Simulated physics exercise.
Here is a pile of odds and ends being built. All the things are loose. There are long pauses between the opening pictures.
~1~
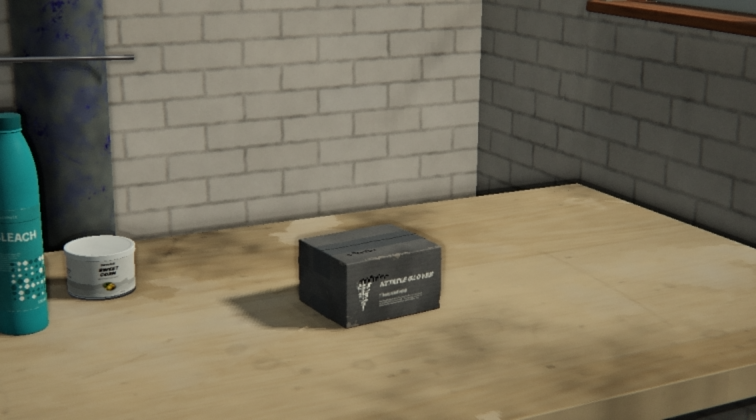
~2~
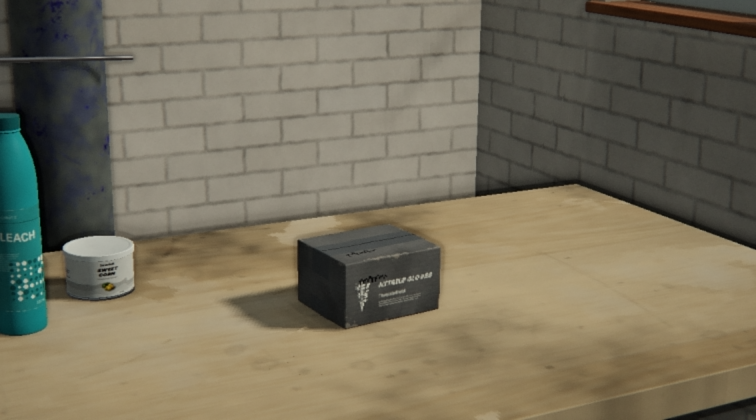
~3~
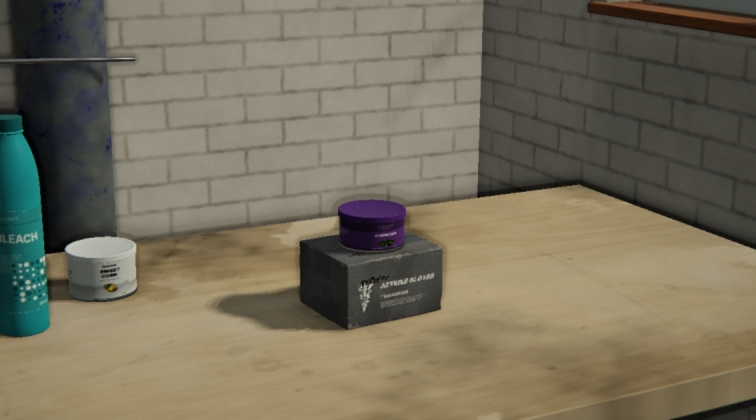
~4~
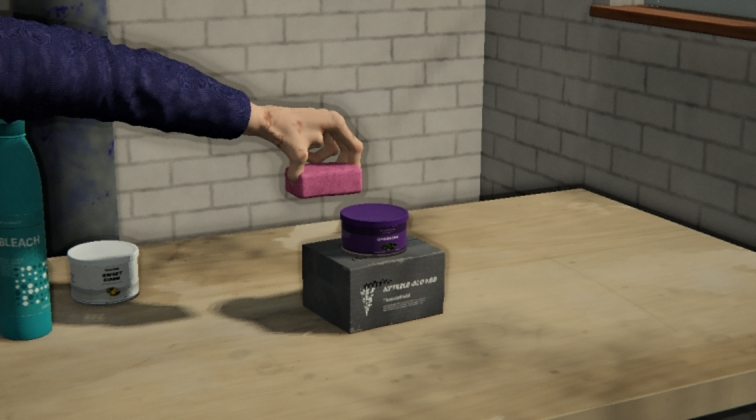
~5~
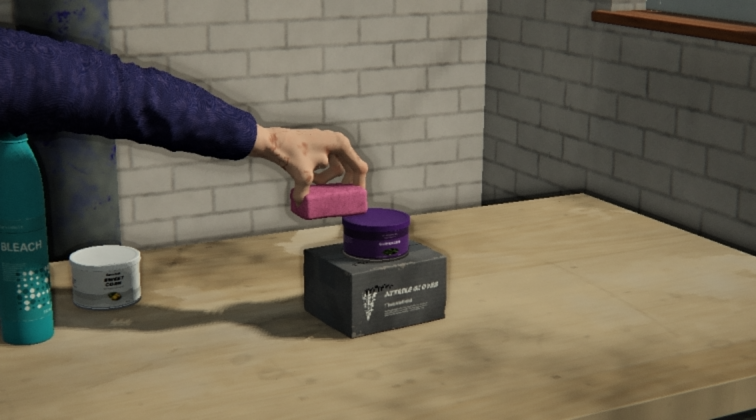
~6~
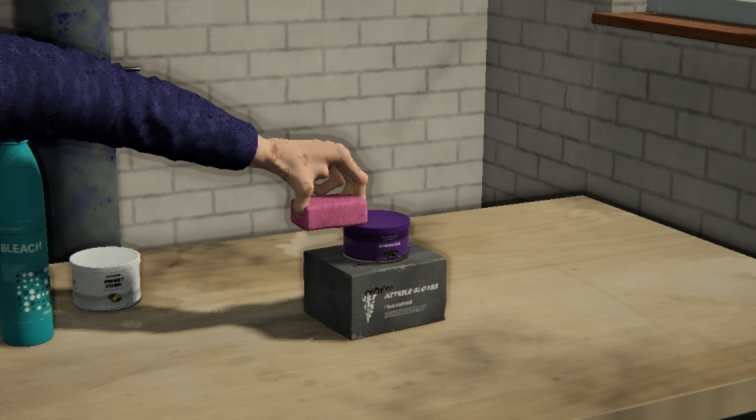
A purple tub appears on top of a dark box on a wooden table, then a hand reaching from the left lowers a pink sponge onto the tub's left side, still gripping it, near a turquoise bottle and white tub.
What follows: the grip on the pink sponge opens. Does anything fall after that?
In the end the pile loses its balance.
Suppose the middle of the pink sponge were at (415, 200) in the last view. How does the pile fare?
Then it gives way.
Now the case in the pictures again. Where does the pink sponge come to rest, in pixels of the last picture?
At about (229, 338).
Then, 0.30 s past the last view, pink sponge now fallen.
Then, 0.40 s past the last view, things are still on the move.
Then, 0.60 s past the last view, nothing new.
Finally, fallen, pink sponge; the other 4 still in place. Final places as the last picture's camera would see them, pink sponge near (229, 337). The pile comes apart.
